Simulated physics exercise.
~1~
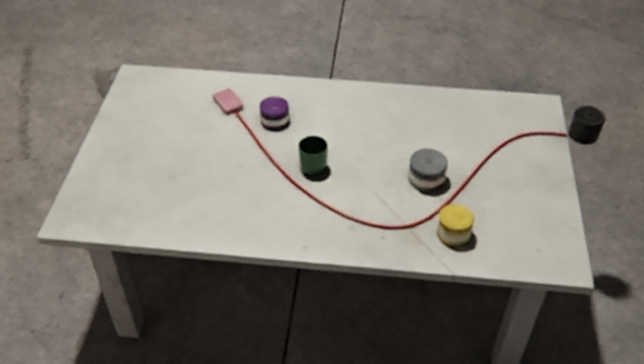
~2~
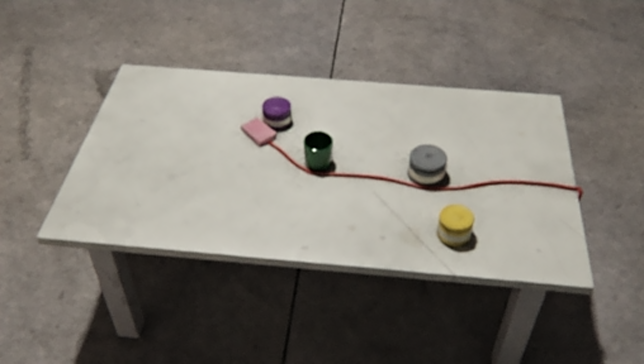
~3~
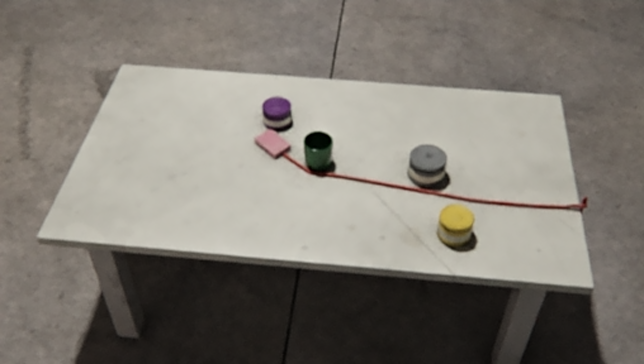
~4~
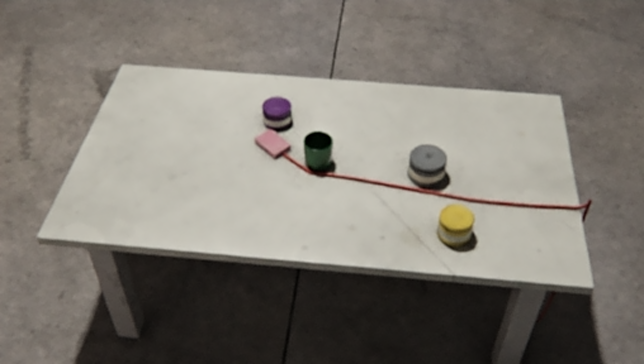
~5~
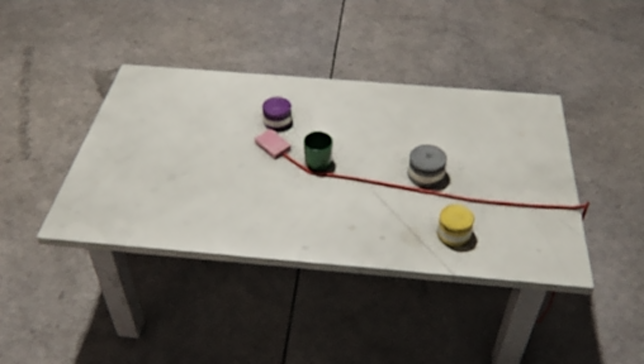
A white table holds still as a falling black object drags a pink block rightward by a red cord.
